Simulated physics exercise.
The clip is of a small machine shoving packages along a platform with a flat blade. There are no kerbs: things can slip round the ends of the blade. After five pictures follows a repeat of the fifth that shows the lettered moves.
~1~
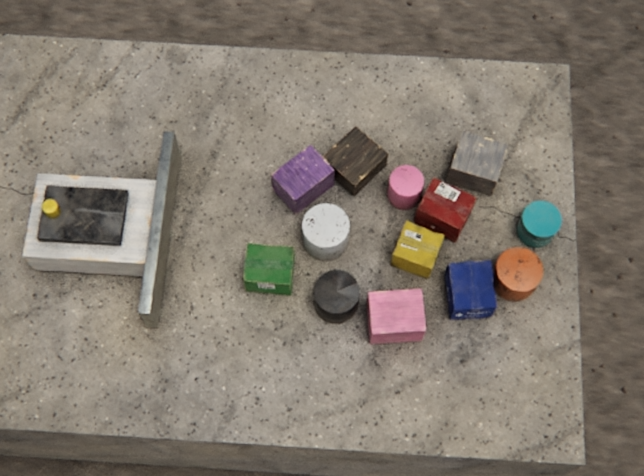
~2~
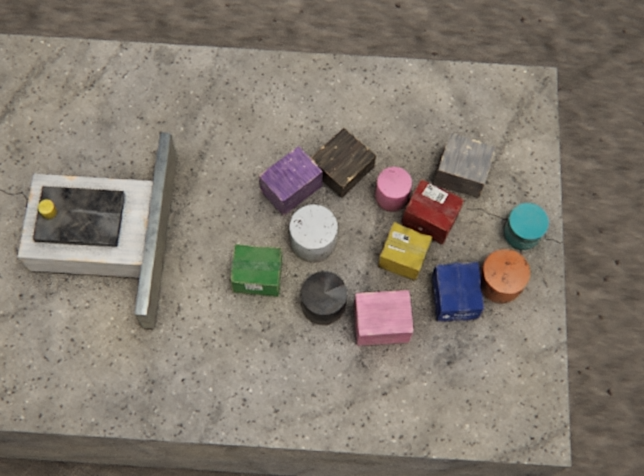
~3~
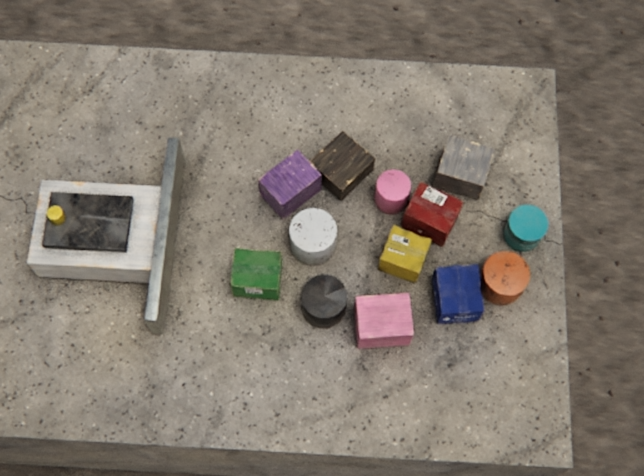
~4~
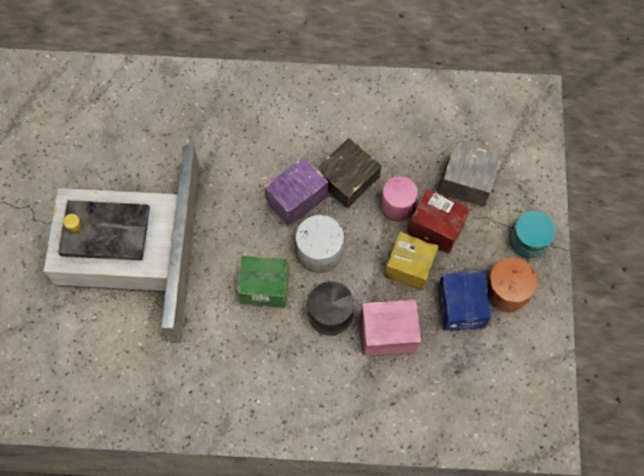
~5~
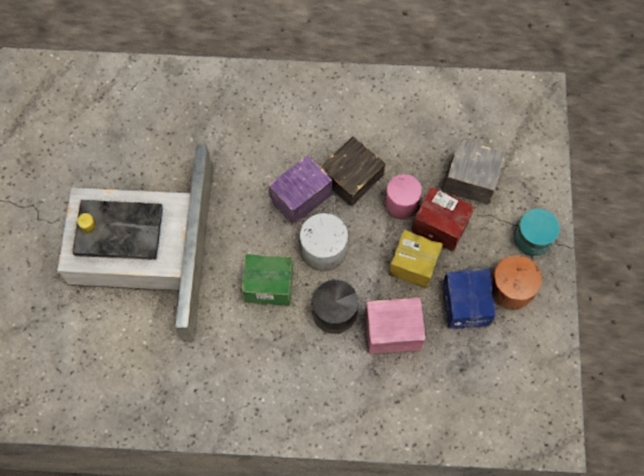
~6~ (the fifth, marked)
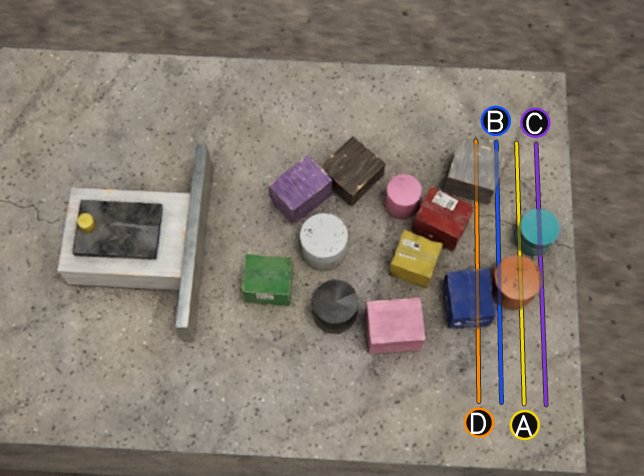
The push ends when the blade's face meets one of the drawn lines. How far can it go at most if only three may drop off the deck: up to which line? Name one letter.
The farthest such stop is B.
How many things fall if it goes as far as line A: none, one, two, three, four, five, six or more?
In all, six or more.
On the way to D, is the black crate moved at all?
Yes.
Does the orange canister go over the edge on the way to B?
Yes.
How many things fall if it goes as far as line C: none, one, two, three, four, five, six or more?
In all, six or more.
On the copy, A at (520, 266); B at (499, 265); C at (541, 267); D at (477, 264).
On B. First, robot (236, 235); pink crate (420, 332); black crate (376, 158).
Then, robot (347, 240); turquoise pail (550, 238); orange canister (530, 284).
Finally, robot (434, 244); orange canister over the edge; turquoise pail over the edge; three fallen.
By contrast, A drops six; C drops six; D is within the limit but short.
